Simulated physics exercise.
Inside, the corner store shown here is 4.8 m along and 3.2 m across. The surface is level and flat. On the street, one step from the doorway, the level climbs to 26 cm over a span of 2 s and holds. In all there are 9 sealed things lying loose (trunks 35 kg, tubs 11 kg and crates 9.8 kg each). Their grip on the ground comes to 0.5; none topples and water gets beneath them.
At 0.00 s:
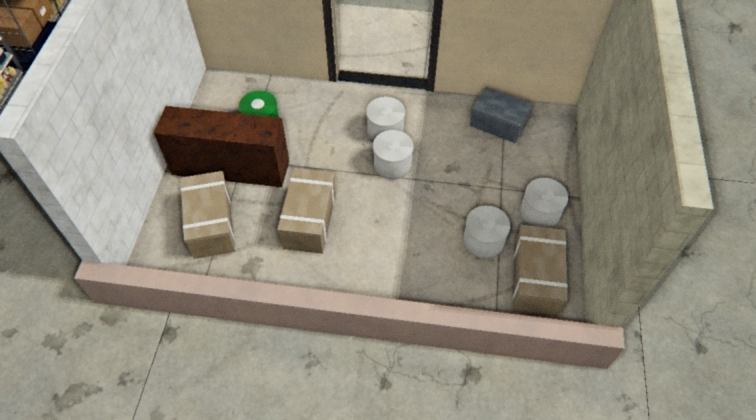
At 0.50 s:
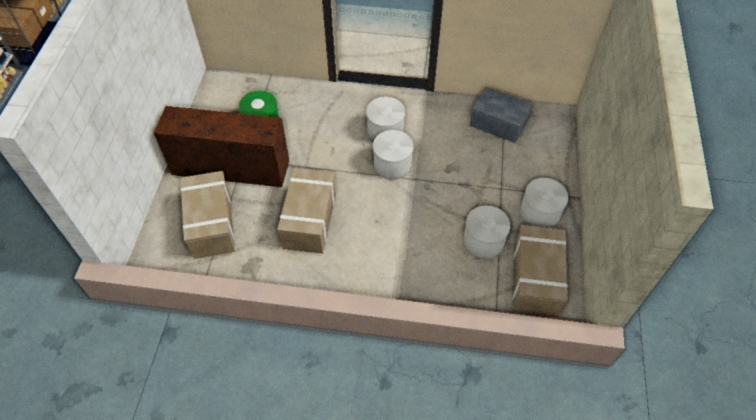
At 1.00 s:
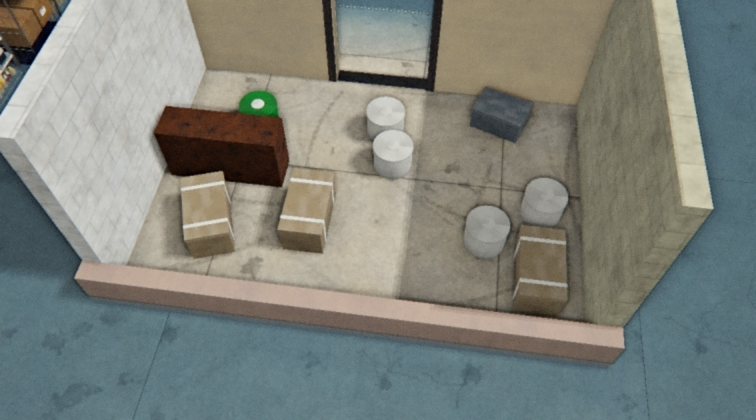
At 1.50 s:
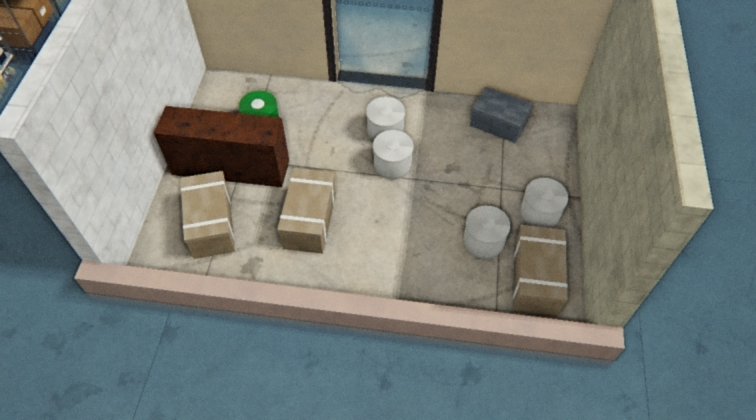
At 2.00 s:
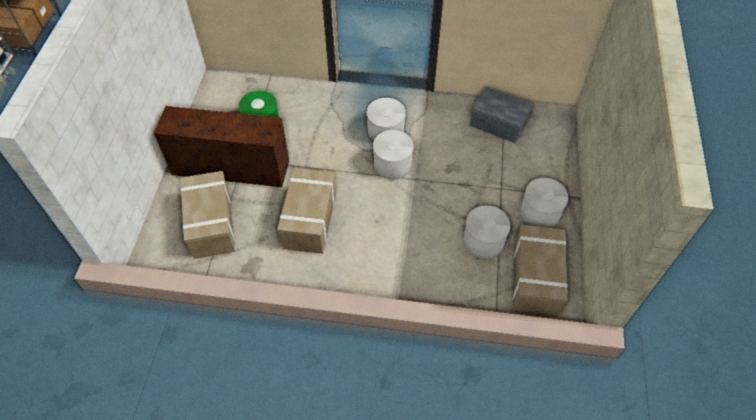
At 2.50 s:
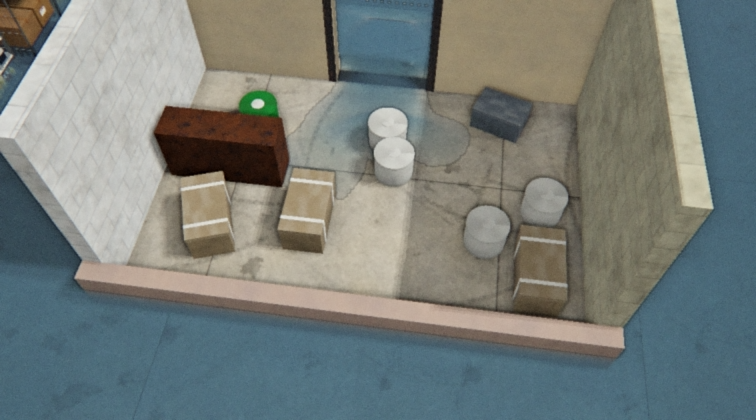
Corner store with crates and tubs, blue water covering the street outside, then spreading through the doorway and nudging two pale tubs.
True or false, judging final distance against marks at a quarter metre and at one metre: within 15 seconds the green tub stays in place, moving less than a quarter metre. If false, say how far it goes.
False, a quarter metre to one metre.
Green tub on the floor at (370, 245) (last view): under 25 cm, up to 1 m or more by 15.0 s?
Short answer, it is taken a long way.
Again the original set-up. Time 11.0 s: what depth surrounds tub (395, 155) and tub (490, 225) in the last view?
First roughly 15 cm, second roughly 13 cm.
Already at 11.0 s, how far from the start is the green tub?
I'd put it at around 5 cm.
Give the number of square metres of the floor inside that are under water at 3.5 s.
About 8.0 m2.
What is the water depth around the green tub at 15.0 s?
14 cm or so.
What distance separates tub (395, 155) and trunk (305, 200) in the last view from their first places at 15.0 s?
200 cm and 120 cm respectively.
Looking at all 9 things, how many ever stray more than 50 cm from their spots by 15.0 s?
That comes to 8.
After 3.5 s the green tub is near (258, 104), 0.0 m from its start, aground; 0 afloat.
After 6.8 s the green tub is near (258, 104), 0.0 m from its start, aground; 5 afloat.
After 11.0 s the green tub is near (252, 104), 0.1 m from its start, afloat; 9 afloat.
After 15.0 s the green tub is near (307, 84), 0.6 m from its start, afloat; 9 afloat.
